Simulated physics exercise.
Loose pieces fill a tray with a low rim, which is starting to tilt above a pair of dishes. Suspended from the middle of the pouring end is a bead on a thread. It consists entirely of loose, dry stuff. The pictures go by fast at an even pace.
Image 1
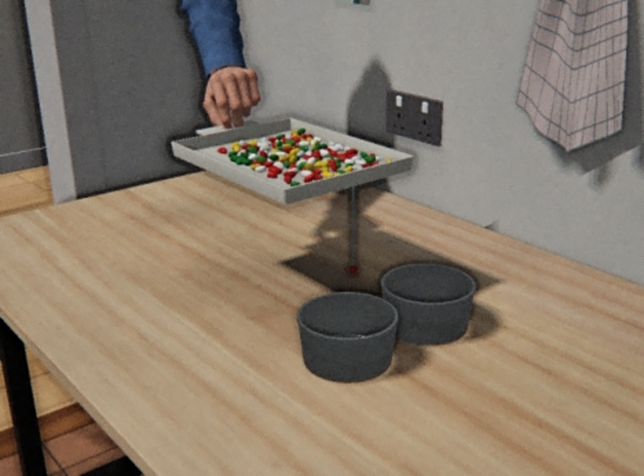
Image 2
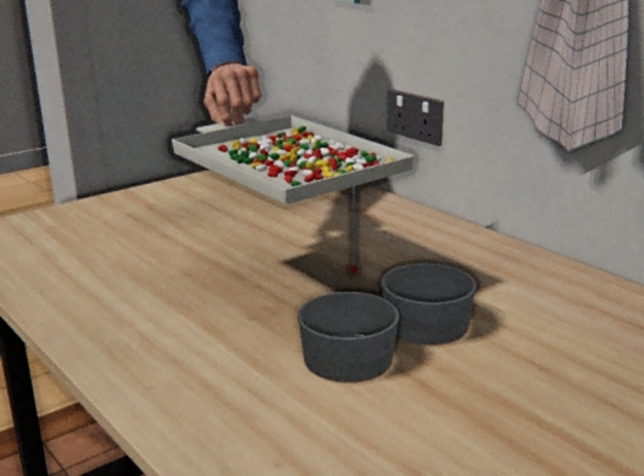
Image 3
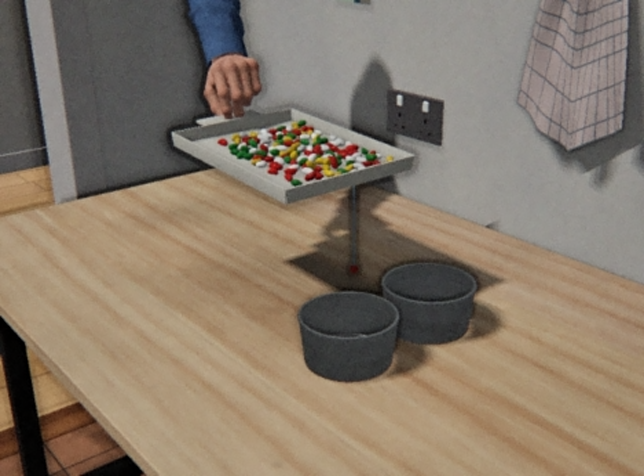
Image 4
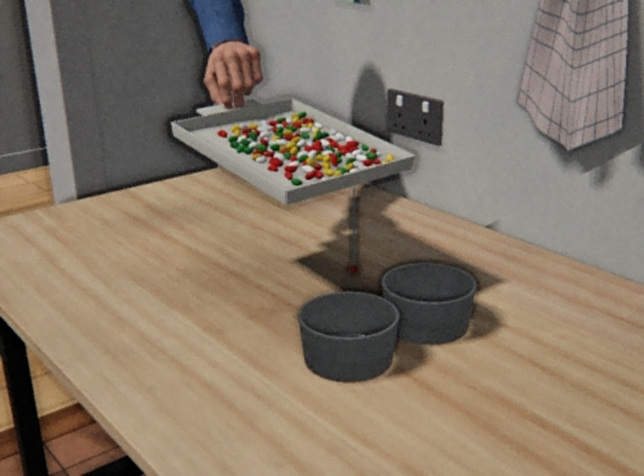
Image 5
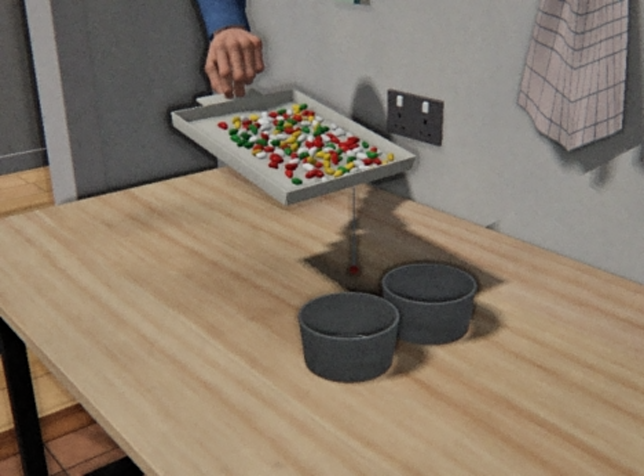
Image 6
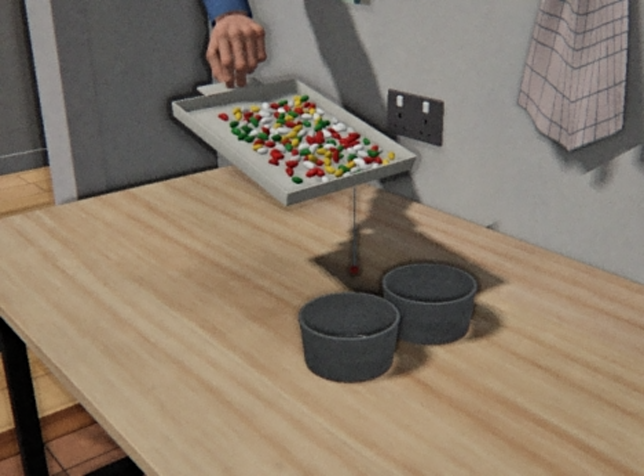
Tray of colourful jelly beans tilting gradually above two dark dishes on a wooden table, a hand raising its far end.
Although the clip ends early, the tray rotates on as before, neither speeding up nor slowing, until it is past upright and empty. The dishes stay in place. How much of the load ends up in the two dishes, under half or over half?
Most of the load lands in the dishes.
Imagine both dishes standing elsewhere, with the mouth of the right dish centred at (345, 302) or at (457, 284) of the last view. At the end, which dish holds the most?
Try 1: The dish to the right; try 2: The dish to the left.
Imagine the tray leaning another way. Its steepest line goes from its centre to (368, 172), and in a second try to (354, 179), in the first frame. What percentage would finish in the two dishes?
Shares: About 60 in a hundred, then about 90 in a hundred.
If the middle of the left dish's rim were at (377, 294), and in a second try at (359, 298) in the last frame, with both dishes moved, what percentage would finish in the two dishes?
Roughly 50% the first time and 50% the second time.
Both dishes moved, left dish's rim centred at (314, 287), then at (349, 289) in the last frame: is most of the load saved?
So that's a lesser portion the first time round, a lesser portion the second.
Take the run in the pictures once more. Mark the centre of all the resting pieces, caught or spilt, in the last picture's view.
The centre settles at about (377, 342).
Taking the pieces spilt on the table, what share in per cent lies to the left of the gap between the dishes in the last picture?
Estimate: Roughly 40 %.
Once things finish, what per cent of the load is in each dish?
Per cent held at the end: Left dish 50, right dish 40.
Soon after the last picture, tray tipped steeply; all on the tray.
A little later, tray tipped right over; nearly all on the tray; a stray few in the left dish; a stray few in the air.
Later still, tray tipped past a quarter turn; about half in the left dish; about a third in the right dish; a small part outside both.
At rest, tray tipped past a quarter turn; about half in the left dish; about a third in the right dish; a small part outside both.
